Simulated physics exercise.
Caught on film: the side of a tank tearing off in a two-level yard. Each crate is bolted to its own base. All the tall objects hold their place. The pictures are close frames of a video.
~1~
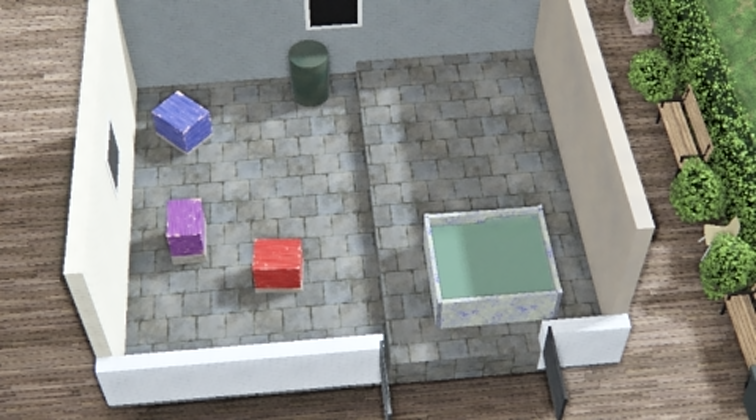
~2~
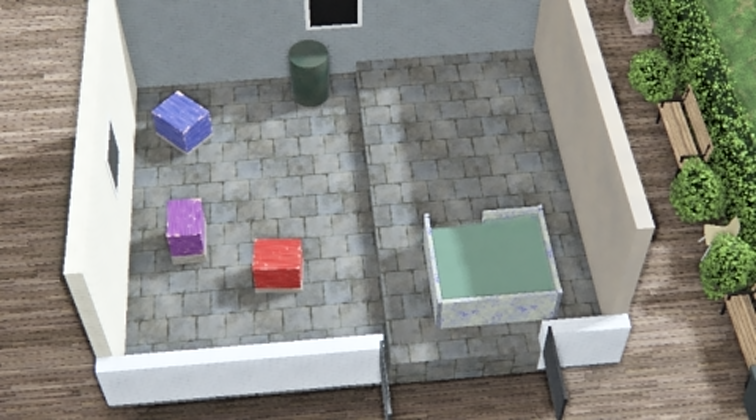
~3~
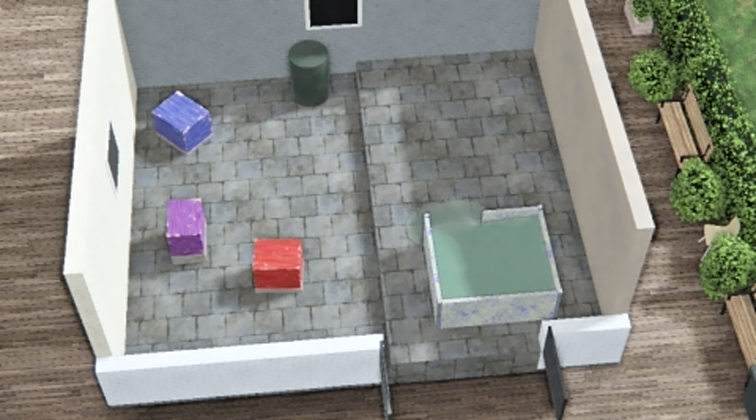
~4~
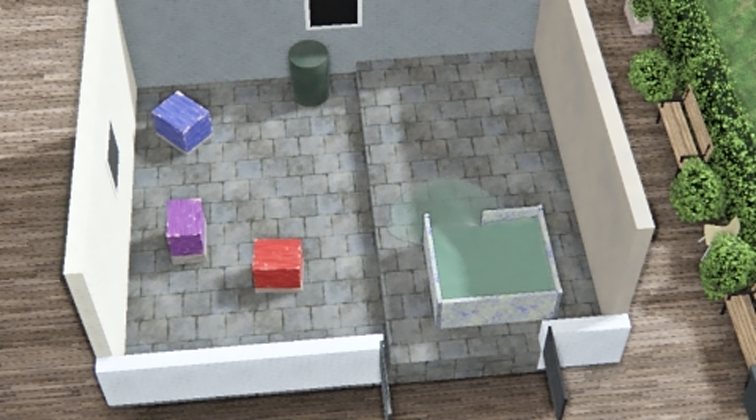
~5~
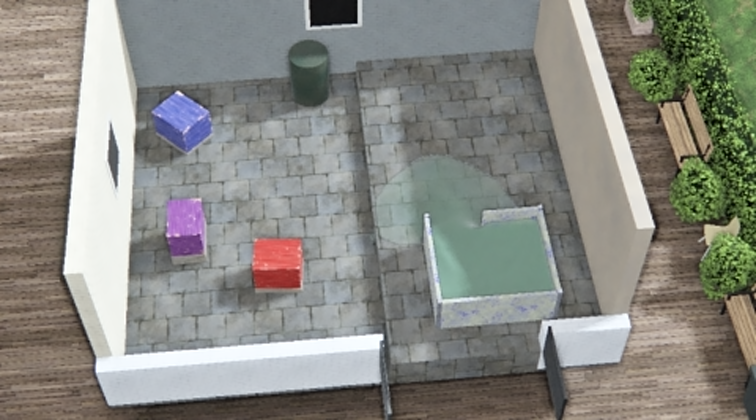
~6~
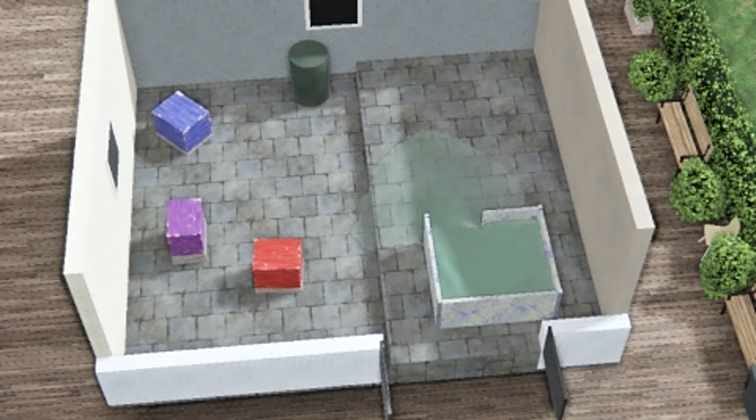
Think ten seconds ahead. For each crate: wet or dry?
The blue crate is soaked; the red crate keeps dry; the purple crate keeps dry.
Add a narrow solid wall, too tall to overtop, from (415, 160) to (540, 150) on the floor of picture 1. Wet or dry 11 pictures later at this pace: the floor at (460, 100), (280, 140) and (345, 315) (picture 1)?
As listed: Not flooded, under water, not flooded.
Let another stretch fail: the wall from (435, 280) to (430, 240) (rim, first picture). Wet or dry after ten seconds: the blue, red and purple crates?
My reading: Blue takes water; red is wetted; purple remains dry.
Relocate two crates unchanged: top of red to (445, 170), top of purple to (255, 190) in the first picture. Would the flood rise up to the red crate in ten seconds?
Red crate is topped.
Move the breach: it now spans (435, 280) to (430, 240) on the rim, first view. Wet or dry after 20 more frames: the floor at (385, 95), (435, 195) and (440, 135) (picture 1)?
In that order: Clear, clear, free of water.
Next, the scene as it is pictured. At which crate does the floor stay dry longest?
Last comes the one in purple.
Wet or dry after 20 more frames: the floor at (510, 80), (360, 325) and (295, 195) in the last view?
In that order: Awash, not flooded, under water.
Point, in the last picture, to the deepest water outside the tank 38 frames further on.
I would point to (333, 83).
A moment on, water covers 30 % of the floor; the blue crate not reached, the red crate not reached, the purple crate not reached.
Next, water covers 45 % of the floor; the blue crate not reached, the red crate not reached, the purple crate not reached.
Then, water covers 50 % of the floor; the blue crate water round its plinth, the red crate water round its plinth, the purple crate not reached.
Later, water covers 60 % of the floor; the blue crate water round its plinth, the red crate water round its plinth, the purple crate water round its plinth.
In the end, water covers 85 % of the floor; the blue crate was topped, the red crate stayed above the water, the purple crate stayed above the water.
